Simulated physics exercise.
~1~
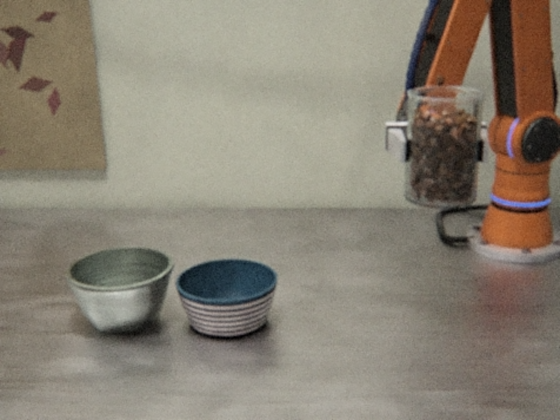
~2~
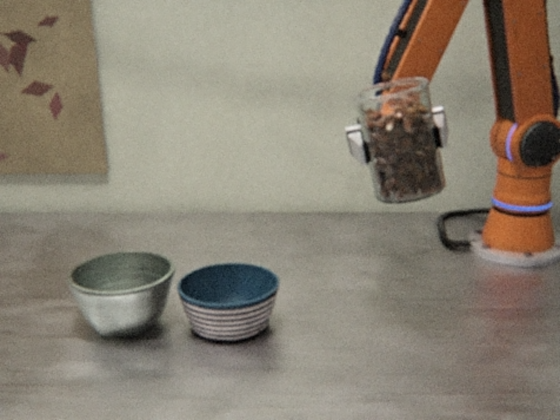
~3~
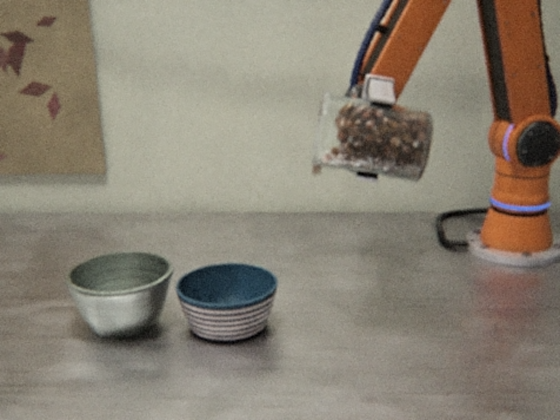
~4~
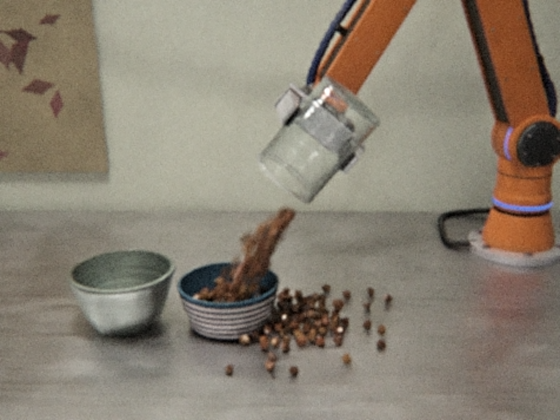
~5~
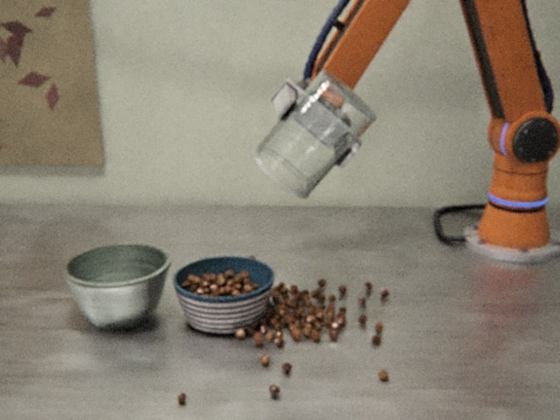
An orange robot arm tips a clear tumbler, pouring brown pellets into the blue bowl and onto the table.
